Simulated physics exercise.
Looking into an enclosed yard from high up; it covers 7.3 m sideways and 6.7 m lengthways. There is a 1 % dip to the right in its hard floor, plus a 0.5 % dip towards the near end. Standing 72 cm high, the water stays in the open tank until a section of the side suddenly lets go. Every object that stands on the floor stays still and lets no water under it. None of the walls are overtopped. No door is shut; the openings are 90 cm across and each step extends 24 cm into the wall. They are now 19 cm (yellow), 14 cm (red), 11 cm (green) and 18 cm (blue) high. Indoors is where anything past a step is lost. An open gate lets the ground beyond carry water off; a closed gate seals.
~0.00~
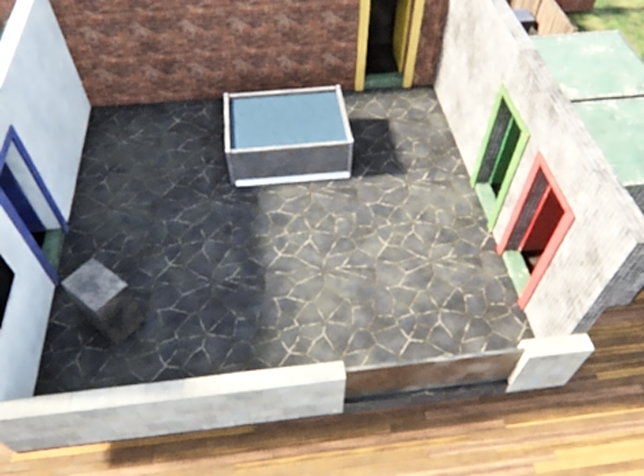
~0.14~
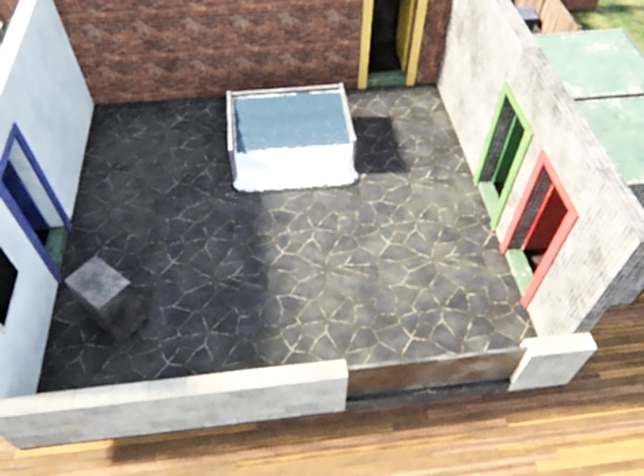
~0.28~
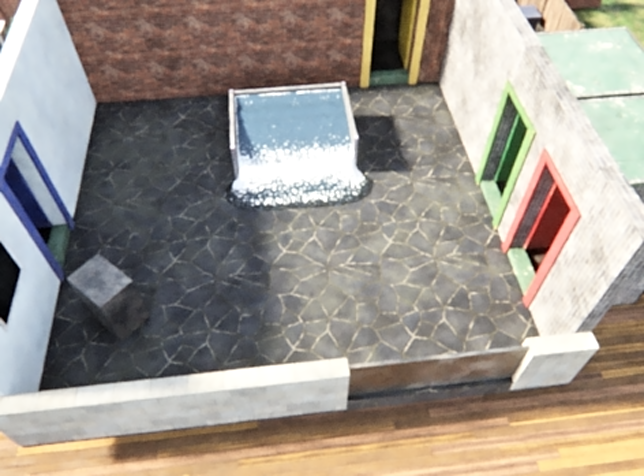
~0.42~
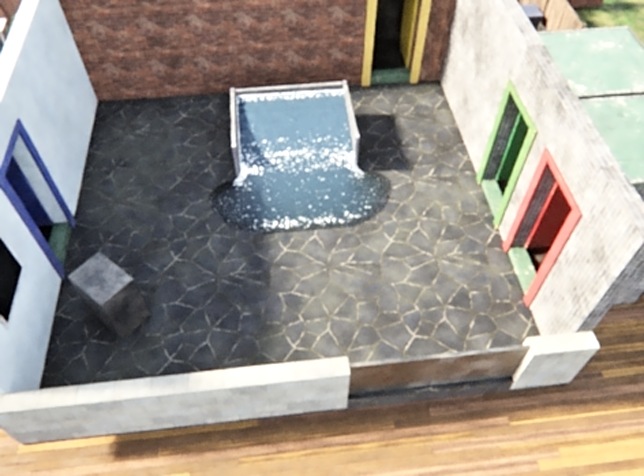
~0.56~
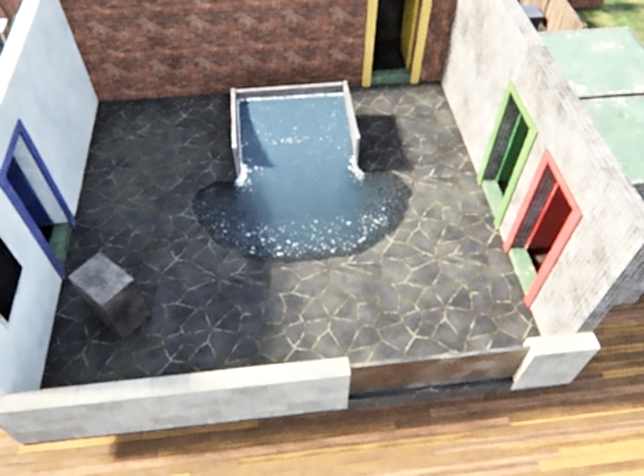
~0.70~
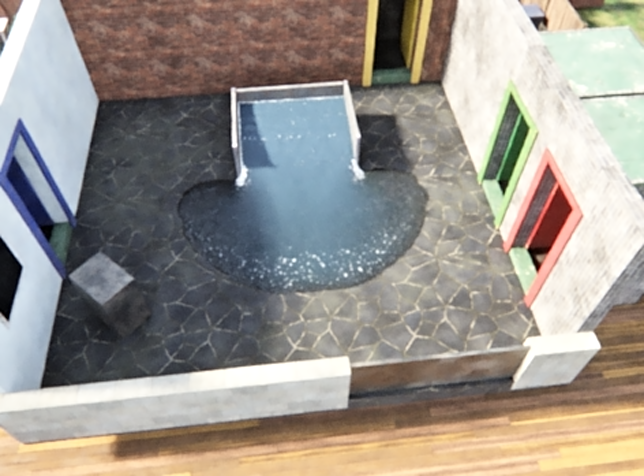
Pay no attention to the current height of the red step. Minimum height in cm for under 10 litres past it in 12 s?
Approx. 13.5 cm.
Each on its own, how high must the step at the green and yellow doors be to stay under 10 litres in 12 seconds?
About 5.5 cm at green and 8.5 cm at yellow.
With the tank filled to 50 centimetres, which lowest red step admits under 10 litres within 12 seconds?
I'd say close to 9.0 cm.
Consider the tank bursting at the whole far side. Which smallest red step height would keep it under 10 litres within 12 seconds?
Some 8.5 cm.
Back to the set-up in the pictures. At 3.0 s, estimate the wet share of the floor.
Near 50 per cent of the open floor.
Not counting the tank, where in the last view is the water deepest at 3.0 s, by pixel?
Near (547, 362).
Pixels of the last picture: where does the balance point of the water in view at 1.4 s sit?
My guess is close to (307, 213).
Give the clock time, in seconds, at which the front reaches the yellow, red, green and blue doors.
Arrival times - yellow: 6.0 s; red: 1.8 s; green: 2.0 s; blue: 3.4 s.
After 1.4 s water covers 40 % of the floor, deepest (34 cm) near (326, 385); it has not reached the red door.
After 3.0 s water covers 50 % of the floor, deepest (38 cm) near (547, 362); 13 cm at the red door, 0 litres in over its 14 cm step.
After 12.0 s water covers 95 % of the floor, deepest (11 cm) near (453, 170); 10 cm at the red door, 8 litres in over its 14 cm step.
At the red door as built, the water arrived by 1.8 s and peaked near 19 cm at 3.4 s.
Run again over the same 12 s with other heights there, 18 litres in over 11.5 cm, 5 litres over 15.5 cm. The limit of 10 litres is kept from about 13.5 cm up.
